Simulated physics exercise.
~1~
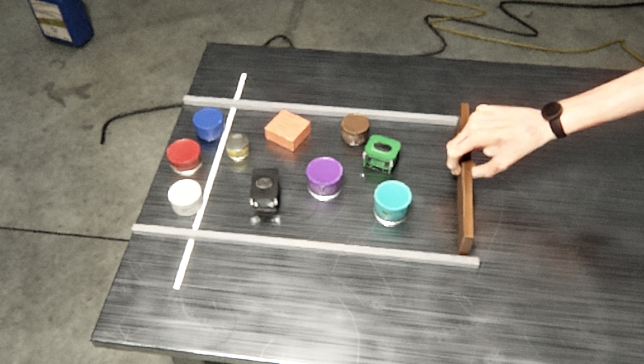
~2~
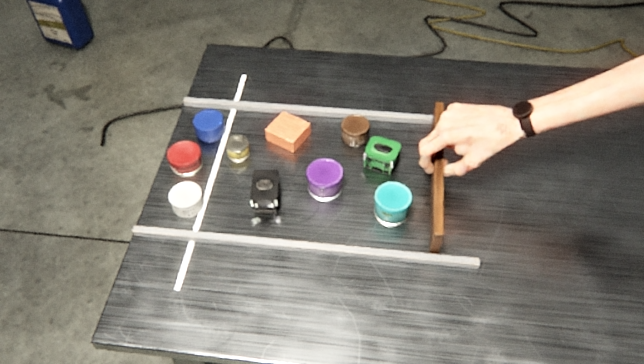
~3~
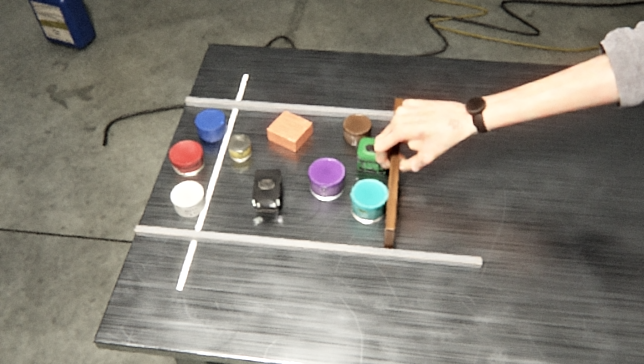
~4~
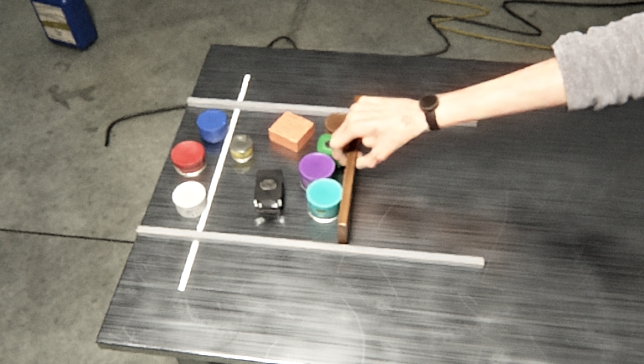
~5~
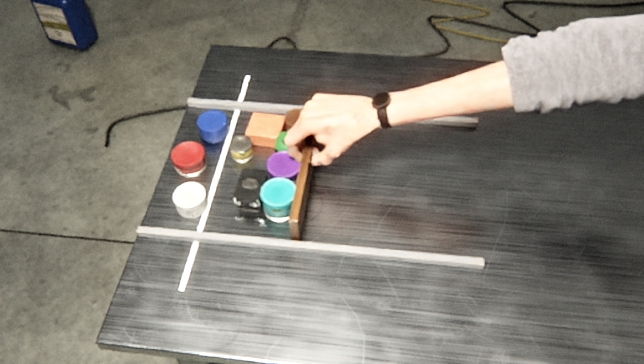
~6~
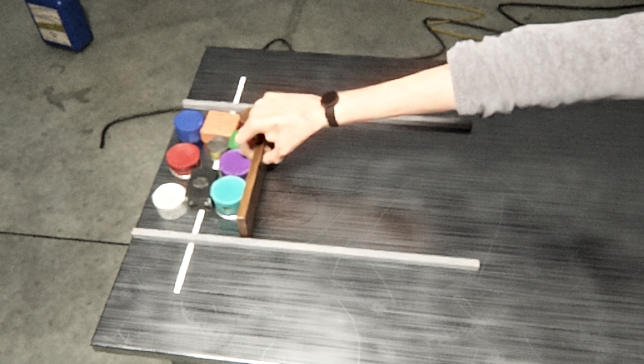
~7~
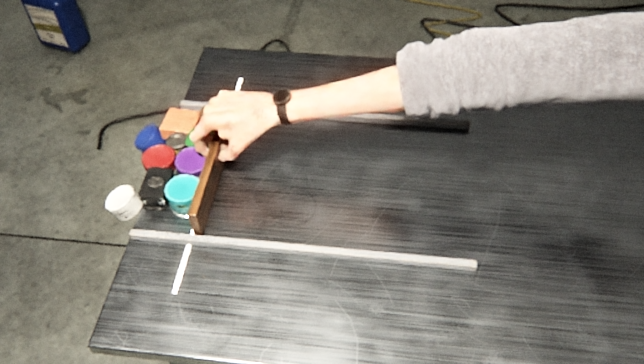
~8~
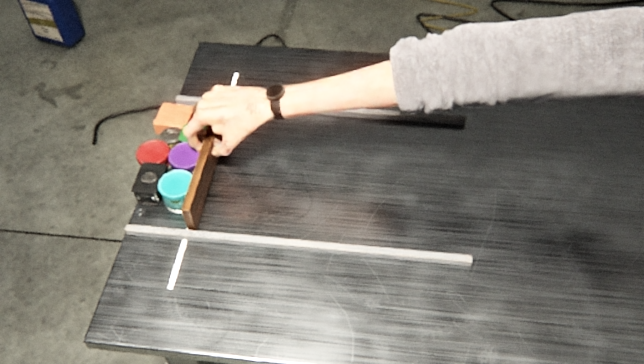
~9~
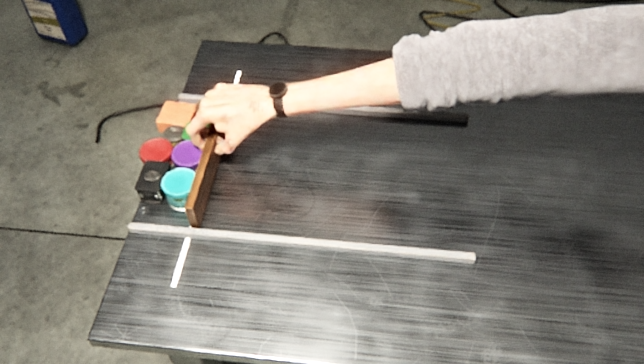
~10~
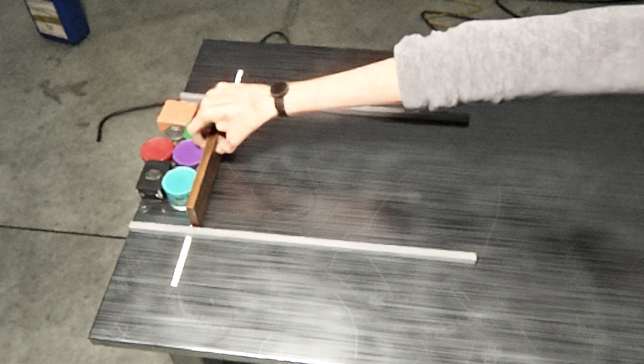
A hand slid an upright wooden board left along a channel on a dark table, bunching up colorful tins, a block and small toys until it stopped near the white tape, by which time the white tub and blue lid had gone over the edge.
